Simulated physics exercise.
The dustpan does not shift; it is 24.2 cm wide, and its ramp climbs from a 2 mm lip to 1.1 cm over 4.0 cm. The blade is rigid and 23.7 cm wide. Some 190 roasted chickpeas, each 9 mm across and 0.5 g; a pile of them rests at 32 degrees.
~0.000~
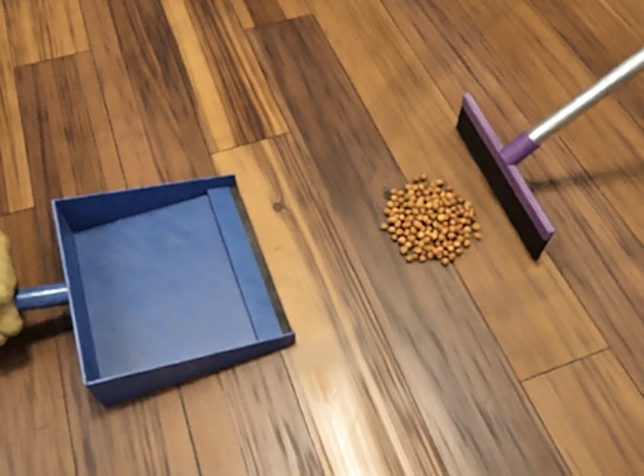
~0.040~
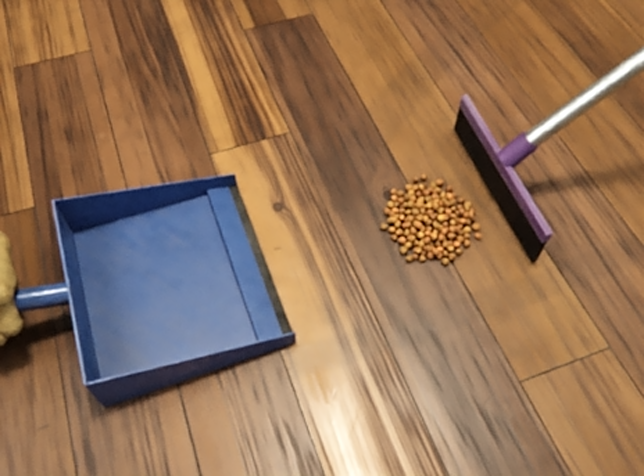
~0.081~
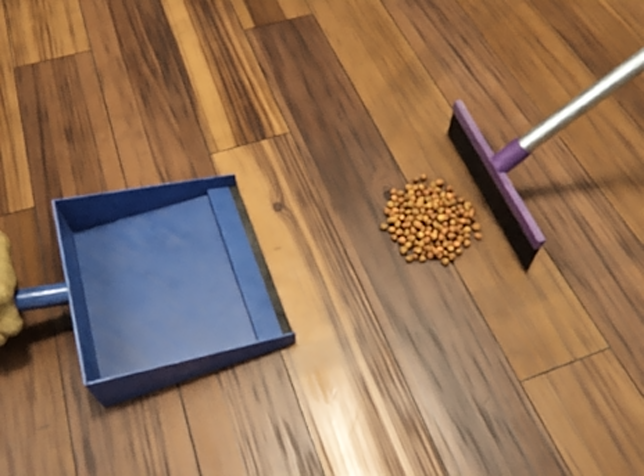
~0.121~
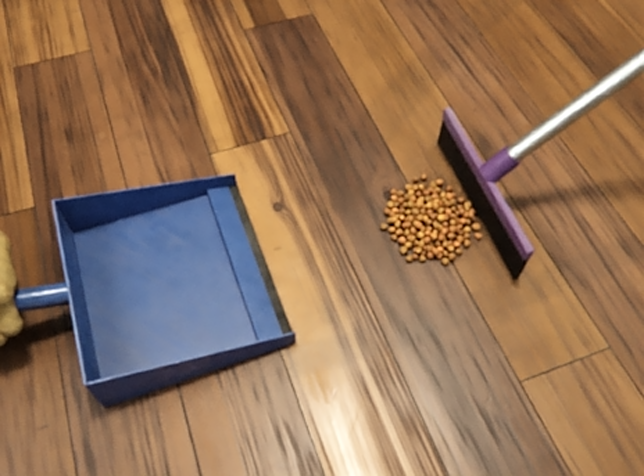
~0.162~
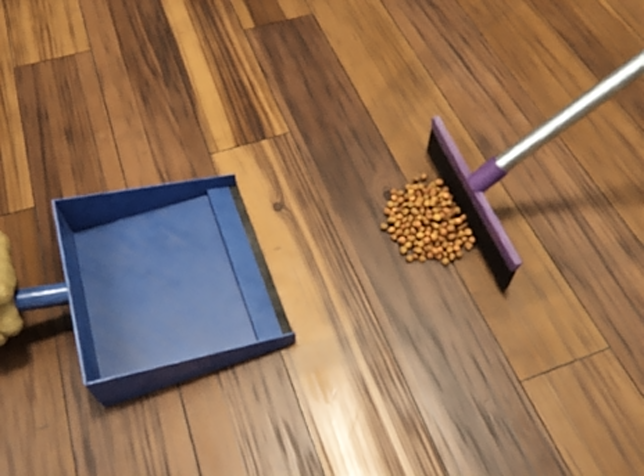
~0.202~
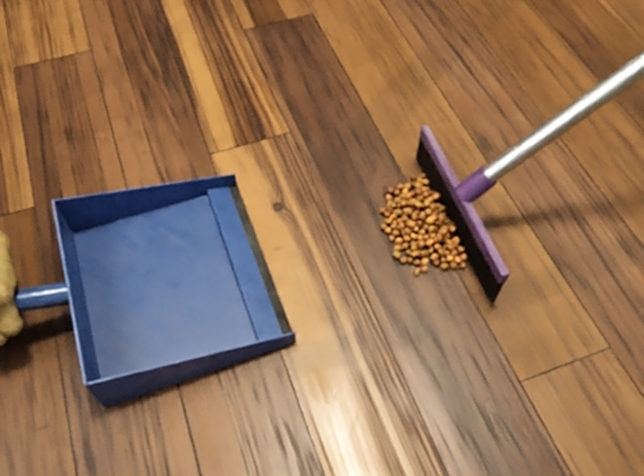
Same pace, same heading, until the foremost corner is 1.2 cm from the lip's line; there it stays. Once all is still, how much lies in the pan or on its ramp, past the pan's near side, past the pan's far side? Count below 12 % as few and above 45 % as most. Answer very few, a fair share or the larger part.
In the pan or on its ramp: A fair share; past the pan's near side: A fair share; past the pan's far side: Very few.
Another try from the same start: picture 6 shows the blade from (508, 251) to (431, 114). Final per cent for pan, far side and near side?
Pan 55, far 0, near 5.
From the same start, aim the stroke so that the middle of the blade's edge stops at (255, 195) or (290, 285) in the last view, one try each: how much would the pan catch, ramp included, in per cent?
About 45 and 55 per cent.
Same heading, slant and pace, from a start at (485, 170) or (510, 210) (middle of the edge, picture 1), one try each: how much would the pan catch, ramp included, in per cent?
Some 35 and 20 per cent.
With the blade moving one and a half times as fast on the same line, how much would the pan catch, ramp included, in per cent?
In that case some 35 per cent.
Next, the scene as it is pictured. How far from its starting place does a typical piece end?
Some 24 cm.
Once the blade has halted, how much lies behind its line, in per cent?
Some 15 per cent.
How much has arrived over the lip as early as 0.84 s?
Near 30 per cent so far.
After 0.42 s, middle of the blade 13 cm from the lip; 0 % over the lip, far side 0 %, near side 5 %.
After 0.57 s, middle of the blade 5 cm from the lip; 0 % over the lip, far side 0 %, near side 20 %.
After 0.84 s, middle of the blade 2 cm from the lip; 30 % over the lip, far side 0 %, near side 25 %.
In the end, at 1.2 s, pan 30 %, near side 25 %, far side 0 %, in front of the lip or behind the blade 45 %.
